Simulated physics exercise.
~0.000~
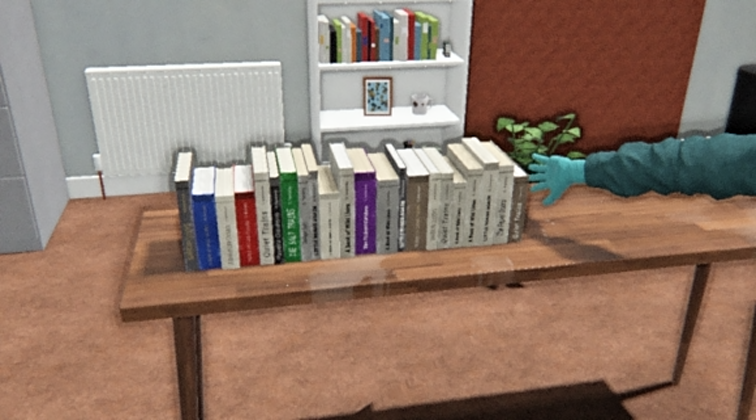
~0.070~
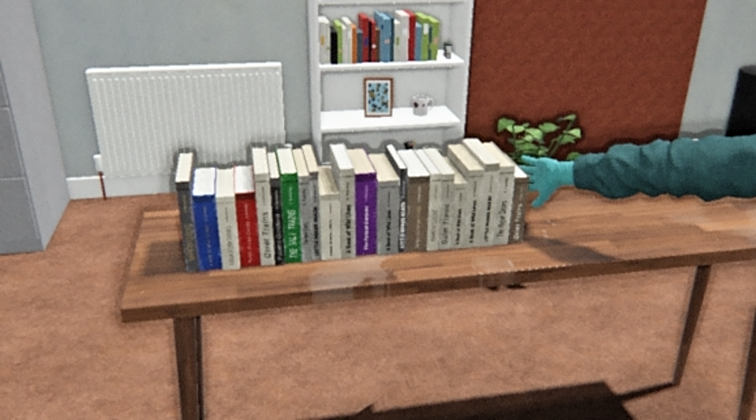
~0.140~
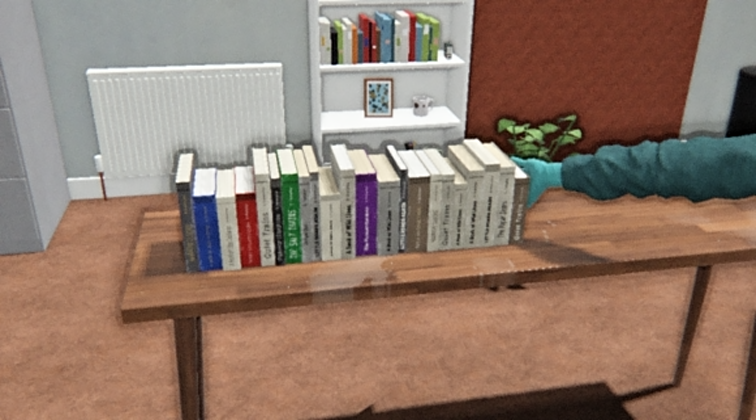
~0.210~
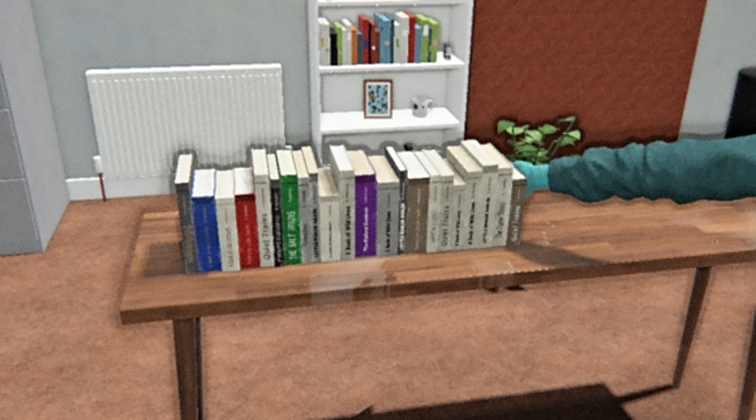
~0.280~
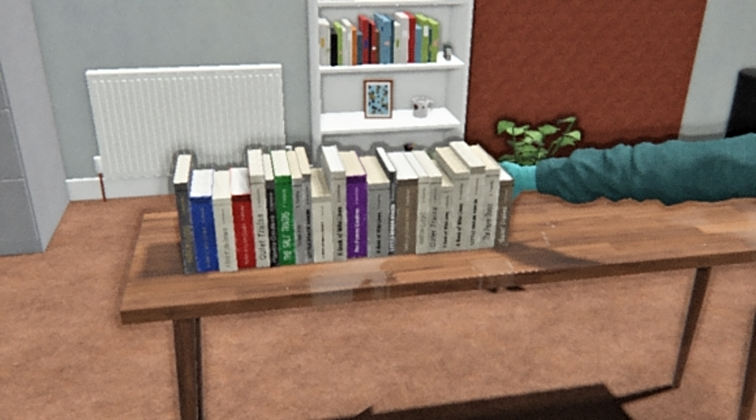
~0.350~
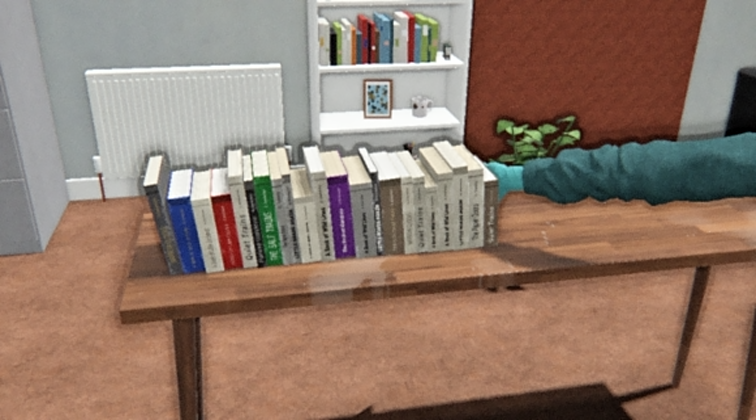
In a room with a radiator and shelves, a teal-gloved hand reaches in from the right and pushes a row of upright books left along a wooden table.
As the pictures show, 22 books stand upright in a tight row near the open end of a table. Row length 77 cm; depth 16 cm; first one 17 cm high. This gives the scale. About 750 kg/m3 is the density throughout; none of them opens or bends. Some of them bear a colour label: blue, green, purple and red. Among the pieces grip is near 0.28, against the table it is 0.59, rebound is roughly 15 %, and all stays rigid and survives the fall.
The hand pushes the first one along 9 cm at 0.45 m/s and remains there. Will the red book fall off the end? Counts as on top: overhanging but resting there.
Ultimately, as for the book, it does not come off.
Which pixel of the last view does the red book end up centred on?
It ends up at about (178, 227) in the last picture.
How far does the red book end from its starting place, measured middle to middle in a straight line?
About 15 cm from where it started.
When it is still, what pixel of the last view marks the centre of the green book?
Around (235, 211).
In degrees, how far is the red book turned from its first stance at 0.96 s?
Close to 50° of tilt compared with the start.
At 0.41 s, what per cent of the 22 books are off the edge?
0 per cent by then.
After 0.41 s, none of the 22 books off the edge, 22 disturbed; red book leaning 8°; blue book leaning 9°.
After 0.58 s, none of the 22 books off the edge, 22 disturbed; red book leaning 24°; blue book leaning 39°.
After 0.96 s, 2 of the 22 books off the edge; red book leaning 50°; blue book leaning 30°, 44 cm lower.
By the end (1.2 s), 2 of the 22 books off the edge; red book leaning 50°; blue book on its side; green book leaning 28°. As the last picture would show them, middles, red book near (178, 227).
